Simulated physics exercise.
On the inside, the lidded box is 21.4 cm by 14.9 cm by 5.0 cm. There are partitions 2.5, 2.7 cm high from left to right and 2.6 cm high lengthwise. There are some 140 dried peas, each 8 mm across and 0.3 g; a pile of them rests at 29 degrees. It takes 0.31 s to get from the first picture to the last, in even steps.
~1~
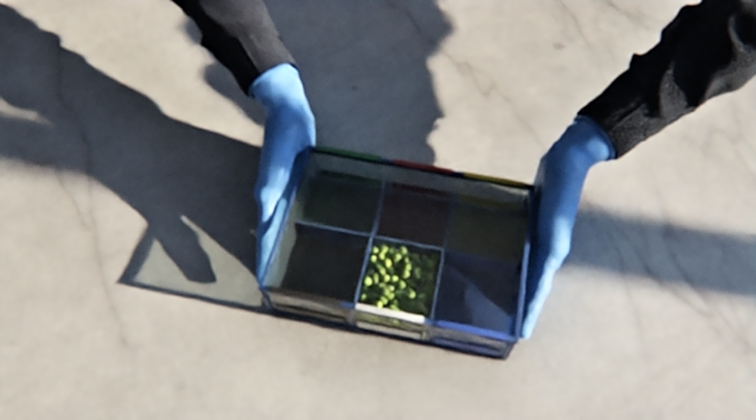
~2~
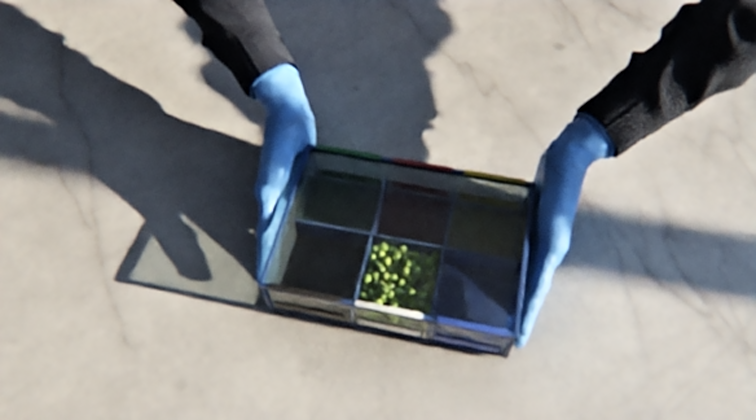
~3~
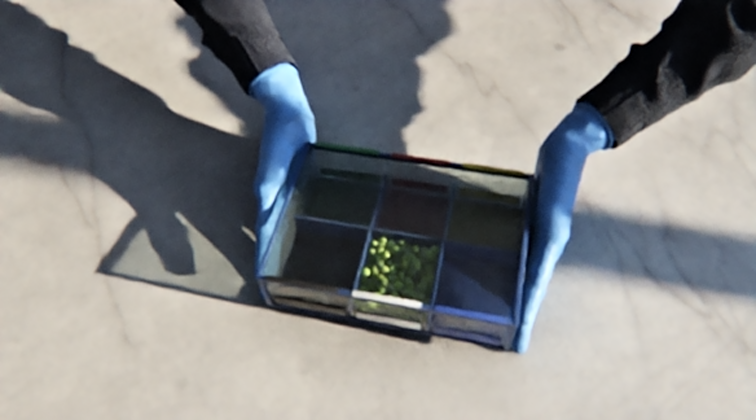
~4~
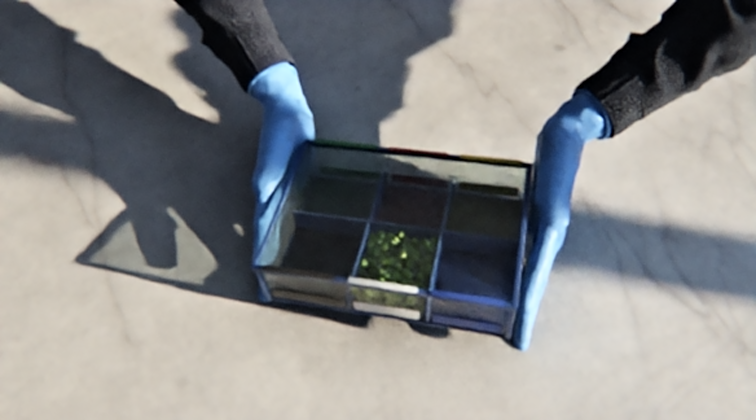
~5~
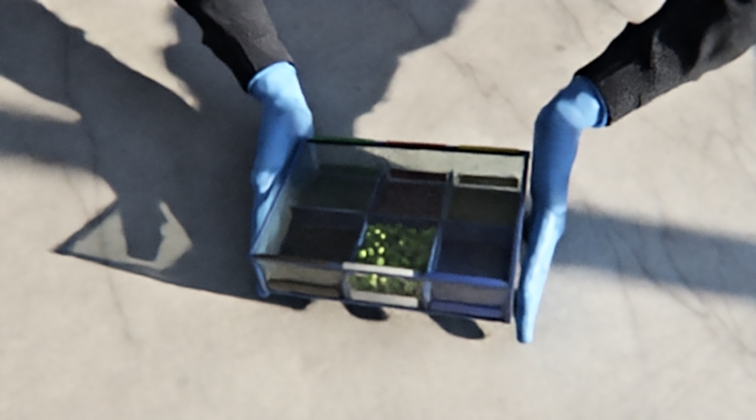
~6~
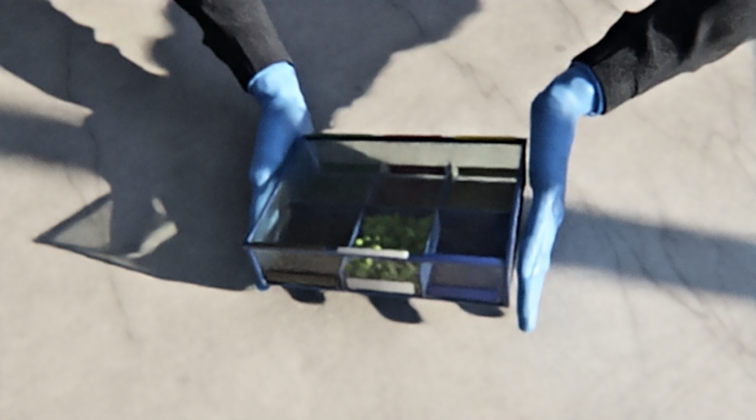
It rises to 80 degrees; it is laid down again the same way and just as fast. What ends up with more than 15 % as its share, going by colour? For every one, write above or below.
Red below, blue below, green above, yellow below, white above, black below.
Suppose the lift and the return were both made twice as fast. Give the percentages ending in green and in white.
Then green would have 65 percent and white 30 percent.
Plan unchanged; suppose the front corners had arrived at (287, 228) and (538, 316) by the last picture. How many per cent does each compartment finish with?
Each compartment ends with this per cent: Red 0, blue 5, green 0, yellow 35, white 65 and black 0.
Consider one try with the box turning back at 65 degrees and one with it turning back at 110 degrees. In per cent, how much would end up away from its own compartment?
About 25 and 100 per cent.
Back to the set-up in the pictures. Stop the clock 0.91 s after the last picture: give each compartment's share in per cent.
You'd find red at 0, blue at 0, green at 25, yellow at 0, white at 70 and black at 5 per cent.
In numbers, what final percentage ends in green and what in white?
Final shares - green 55 percent, white 45 percent.
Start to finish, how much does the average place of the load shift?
It shifts by roughly 7.5 cm.
Then, 0.91 s after the last picture, tilt 79 degrees; green 25 %, white 70 %, black 5 %.
Then, 1.51 s after the last picture, tilt 34 degrees; green 55 %, white 45 %.
Then, 2.16 s after the last picture, tilt 0 degrees; green 55 %, white 45 %.
In the end, red 0 %, blue 0 %, green 55 %, yellow 0 %, white 45 %, black 0 %.
